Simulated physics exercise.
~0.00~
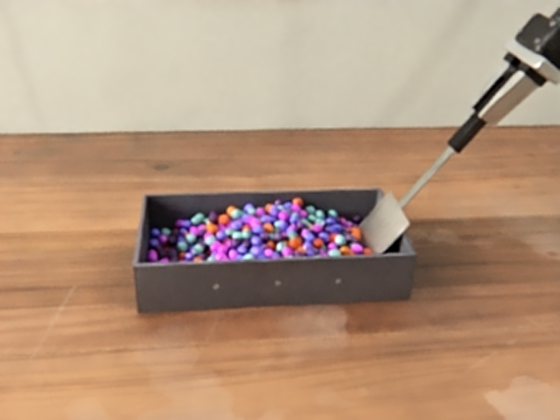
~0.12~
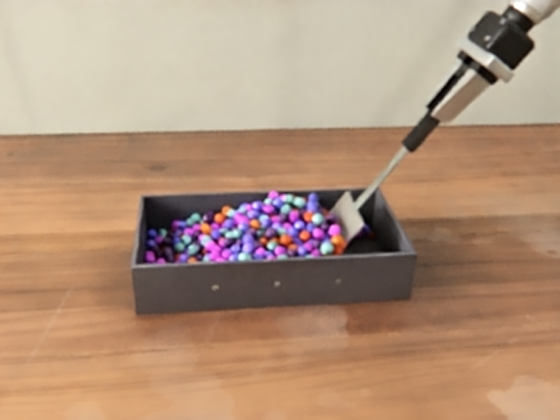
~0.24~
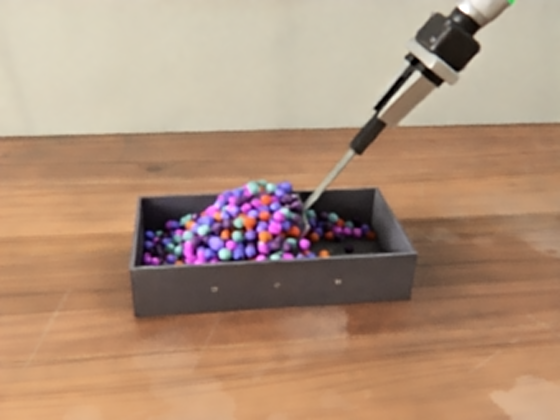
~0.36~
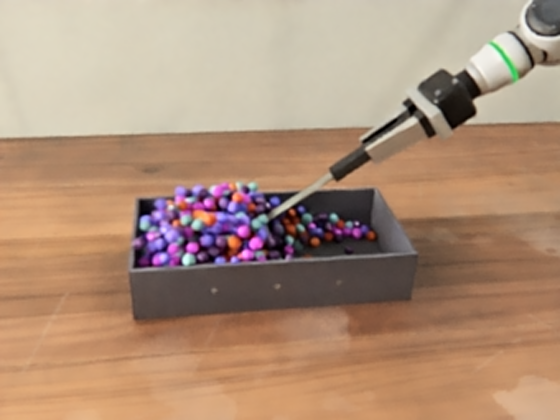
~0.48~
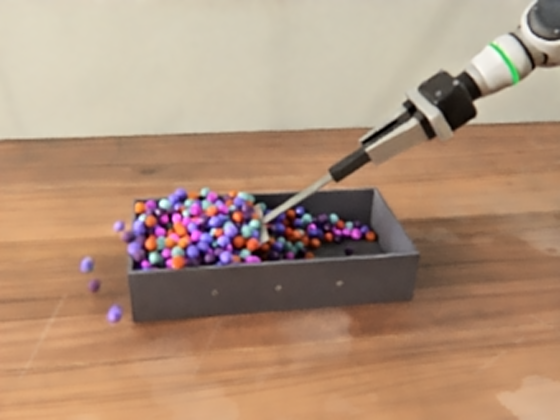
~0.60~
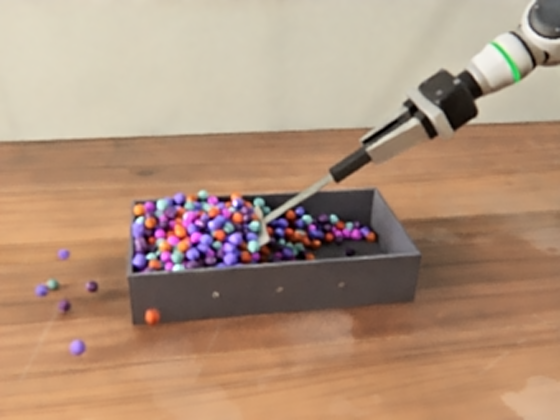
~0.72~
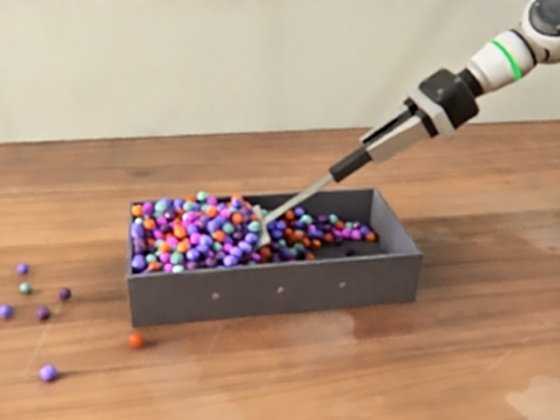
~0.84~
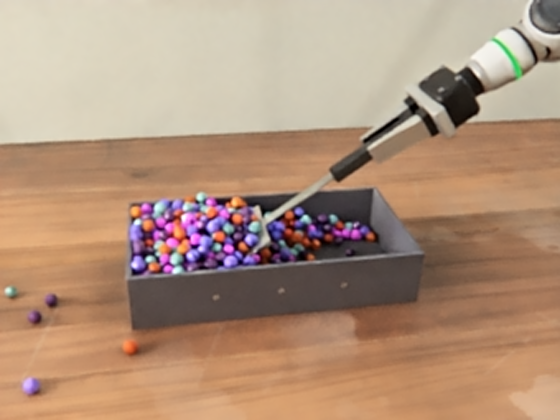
The clip opens on a dark gray tray filled with small round sweets in purple, pink, orange and teal, resting on a wooden table, with a robot arm holding a paddle at its right end. The arm pushes the paddle left through the tray, and the sweets pile into a tall mound ahead of it. The paddle tilts flatter and stops near the middle, leaving a thin trail behind. The heap slumps against the left end, and a few sweets spill over the edge. They roll away across the table, while nearly all the rest stay heaped in the tray beside the still paddle.
